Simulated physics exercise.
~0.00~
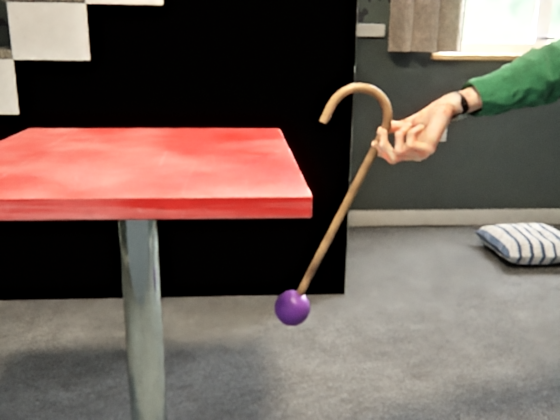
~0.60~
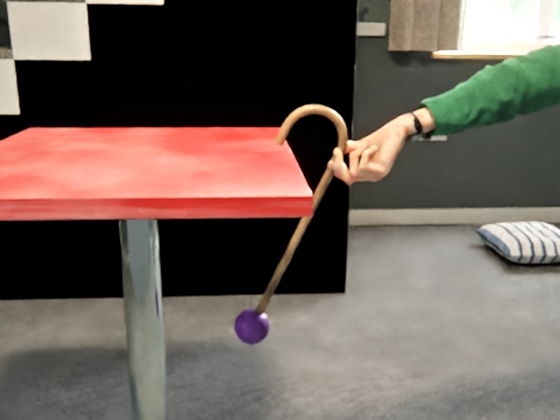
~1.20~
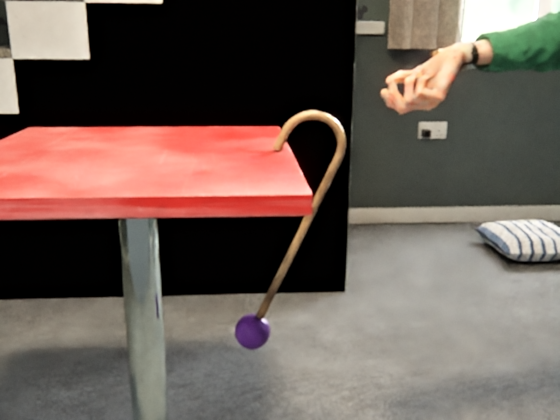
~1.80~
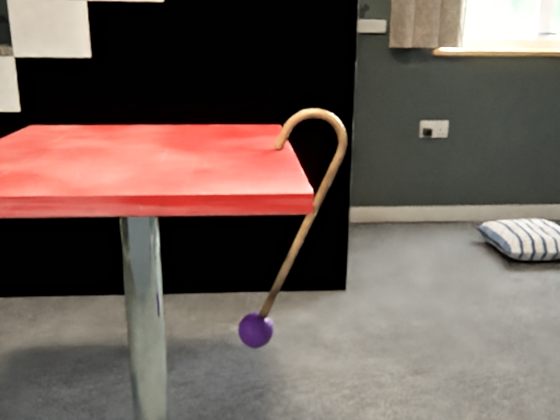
We see a hand in a green sleeve bring a cane-like purple ladle with a hooked handle left to the end of a red table, hook it over the edge, and let go and withdraw, leaving the ladle hanging still from the table.
